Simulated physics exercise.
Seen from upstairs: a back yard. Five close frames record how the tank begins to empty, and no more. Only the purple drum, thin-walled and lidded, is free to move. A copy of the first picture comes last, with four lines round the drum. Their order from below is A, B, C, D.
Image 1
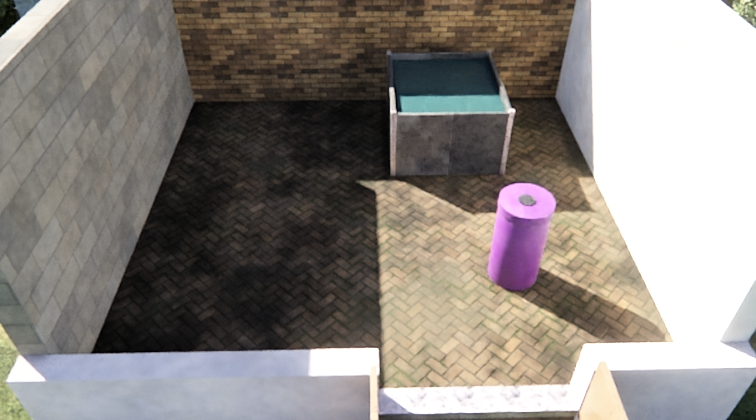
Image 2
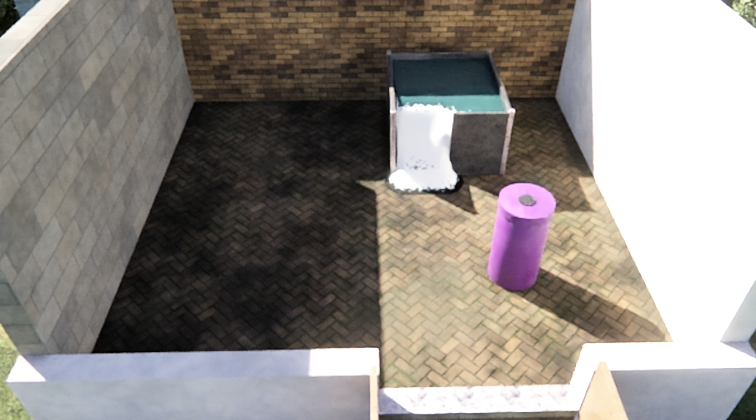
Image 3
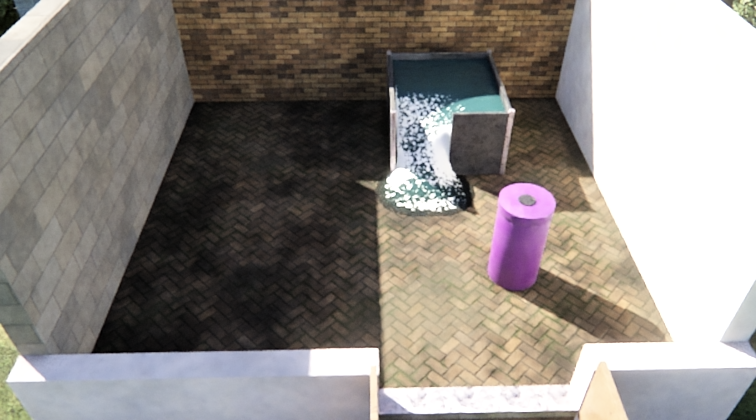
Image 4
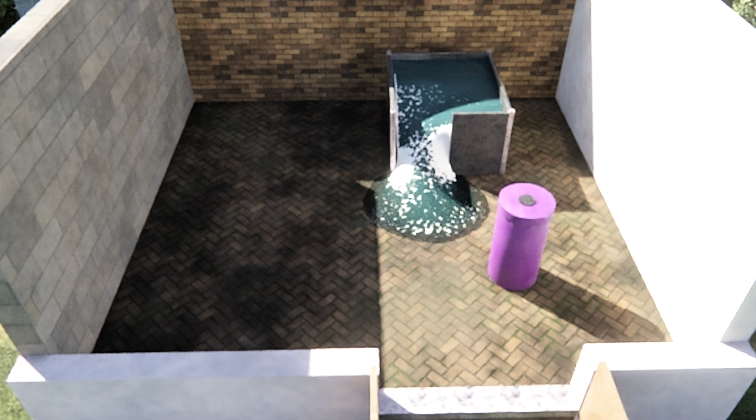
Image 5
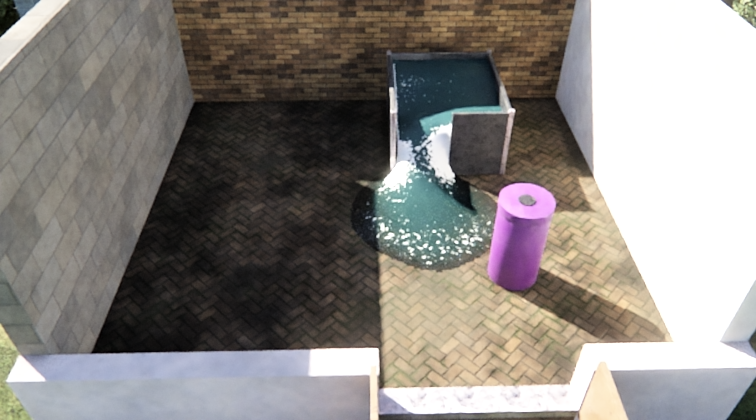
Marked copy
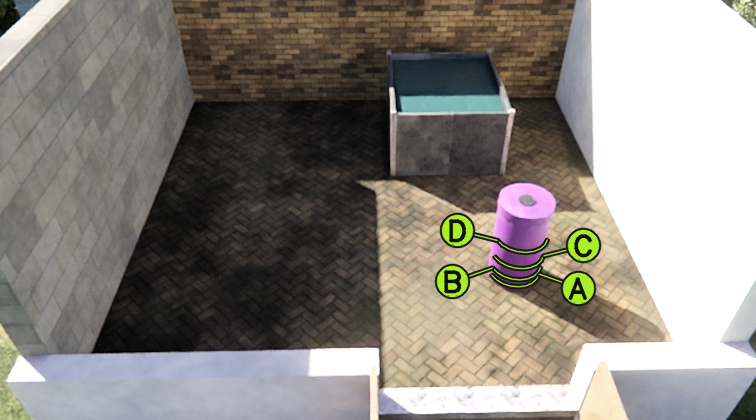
A walled back yard held a full tank of water near the brick wall, and water poured out through its front and spread across the paving, while the purple drum stood still.
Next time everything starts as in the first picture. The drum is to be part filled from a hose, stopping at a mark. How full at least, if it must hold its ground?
Choose C.
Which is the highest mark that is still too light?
The answer is B.
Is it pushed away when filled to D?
No, not at all.
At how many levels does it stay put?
Two.
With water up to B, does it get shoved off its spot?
Yes.
On the marked copy, A at (518, 286); B at (520, 279); C at (522, 268); D at (526, 252); from the bottom up A, B, C, D.
Choosing A, it is pushed about 3 times its own width away.
Choosing B, it is pushed about half its own width away.
Choosing C, it does not move.
Choosing D, it does not move.
